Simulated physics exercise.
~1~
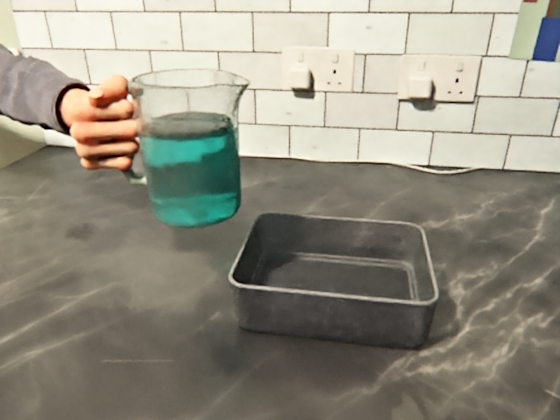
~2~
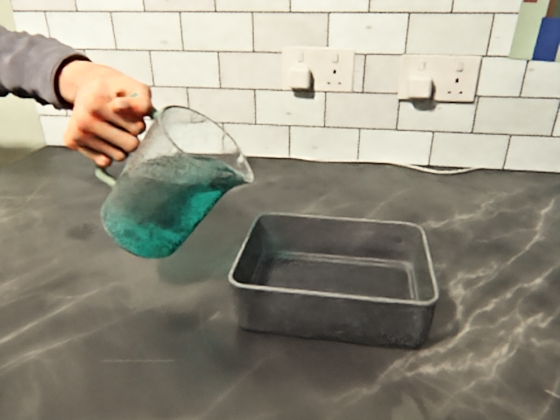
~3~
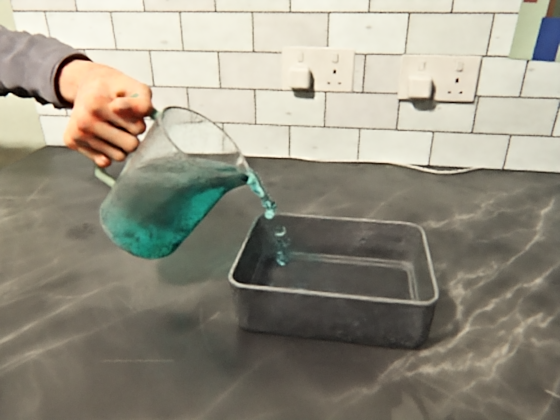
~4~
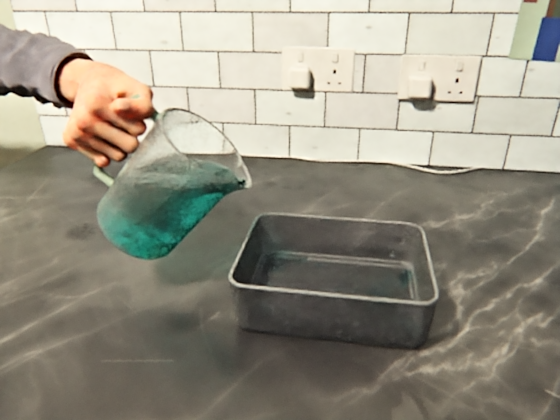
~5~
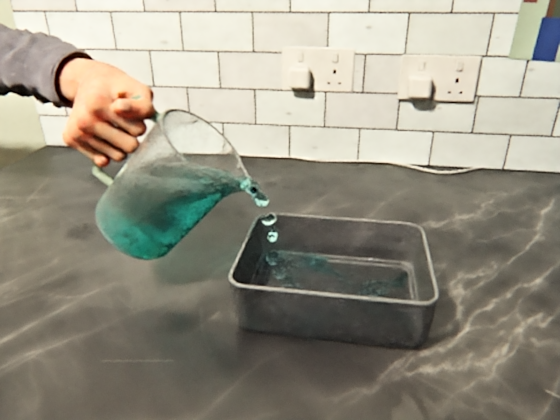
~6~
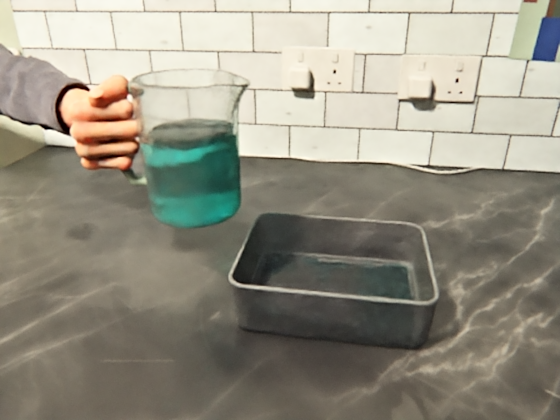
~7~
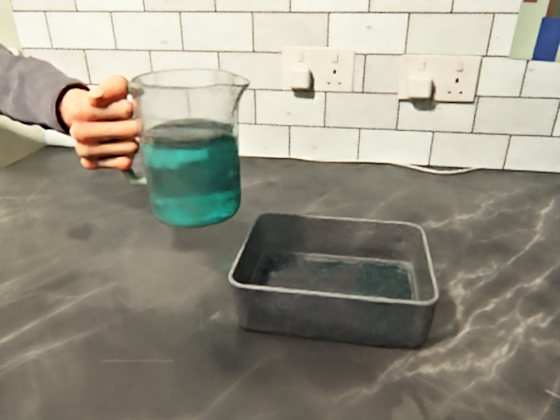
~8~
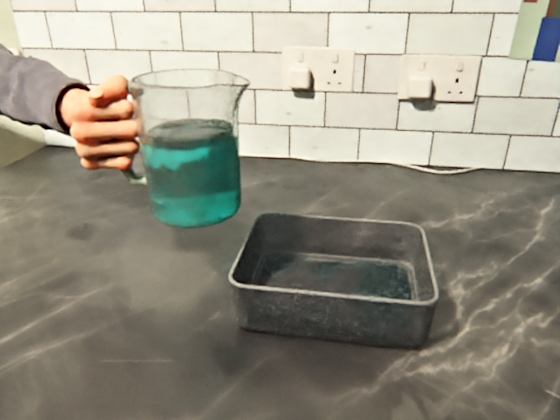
On a marbled worktop, a hand tips a jug twice, pouring some teal liquid into a dish.
